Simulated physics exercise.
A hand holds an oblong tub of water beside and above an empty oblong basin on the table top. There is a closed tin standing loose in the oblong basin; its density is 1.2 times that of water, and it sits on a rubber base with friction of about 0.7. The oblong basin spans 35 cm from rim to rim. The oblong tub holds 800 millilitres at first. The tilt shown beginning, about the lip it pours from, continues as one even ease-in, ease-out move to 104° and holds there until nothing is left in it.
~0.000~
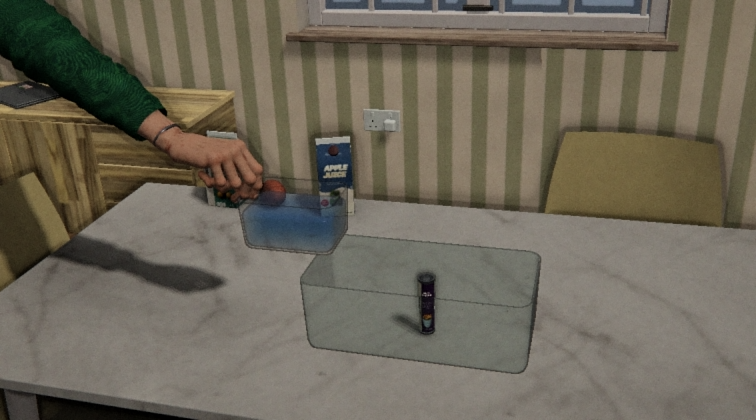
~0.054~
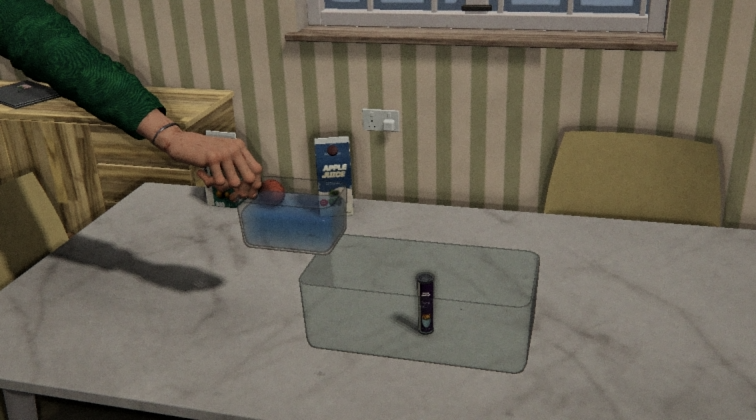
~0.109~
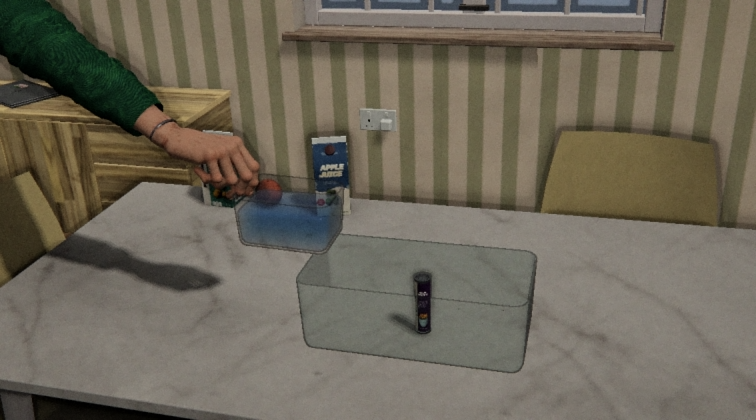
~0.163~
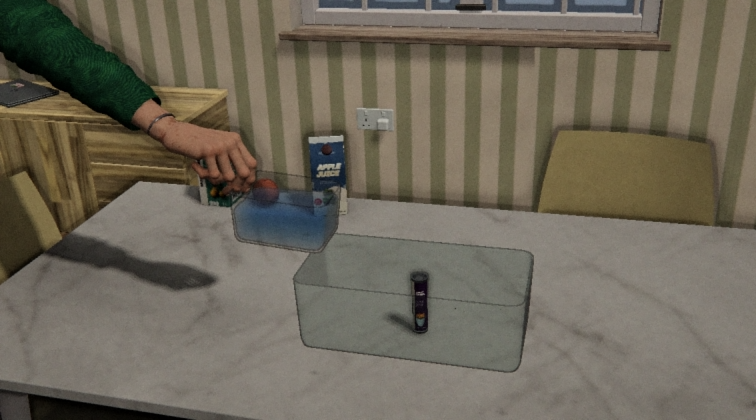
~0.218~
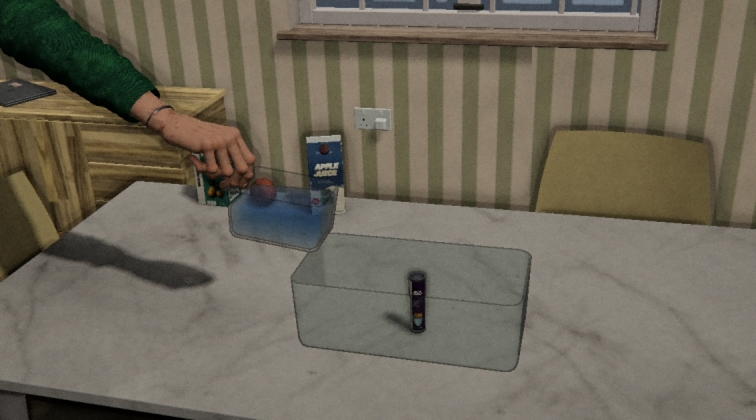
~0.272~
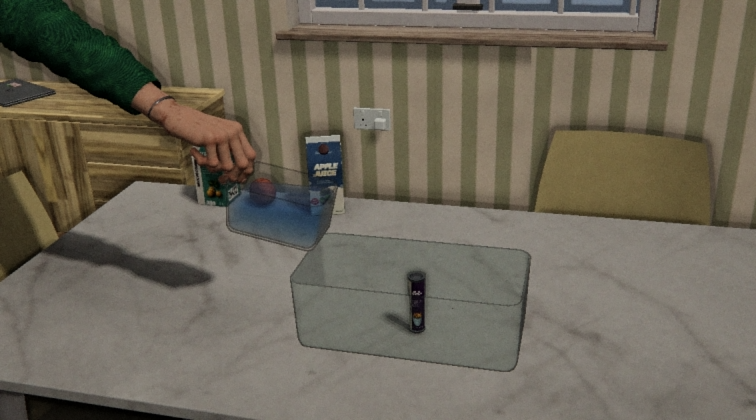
A hand held a clear tub of blue water above a marble table, beside a larger empty basin with a small dark tin standing in it, then slowly tilted the tub slightly to the right.
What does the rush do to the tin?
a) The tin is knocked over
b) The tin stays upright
The tin is knocked over.
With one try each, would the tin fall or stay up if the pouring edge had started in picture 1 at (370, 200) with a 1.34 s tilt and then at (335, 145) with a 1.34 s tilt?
Try 1: Still standing; try 2: Still standing.
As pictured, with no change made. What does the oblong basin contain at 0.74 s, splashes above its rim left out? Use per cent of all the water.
I reckon close to 8 percent of it.
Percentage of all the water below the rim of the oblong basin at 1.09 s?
Roughly 76 percent of it.
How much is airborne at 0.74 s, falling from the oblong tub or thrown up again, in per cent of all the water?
Near 30 per cent at that moment.
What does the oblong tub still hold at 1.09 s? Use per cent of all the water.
About 12 % is still there.
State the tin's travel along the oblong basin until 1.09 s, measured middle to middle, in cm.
2 cm, roughly.
After 0.74 s the tilt is 61° and 63 per cent is still to pour; the tin stands where it began.
After 1.09 s the tilt is 95° and 13 per cent is still to pour; the tin leans 18°.
After 1.45 s the tilt is 104° and 0 per cent is still to pour; the tin lies on its side.
After 1.84 s the tilt is 104° and 0 per cent is still to pour; the tin lies on its side.
In the end the tin lies on its side.
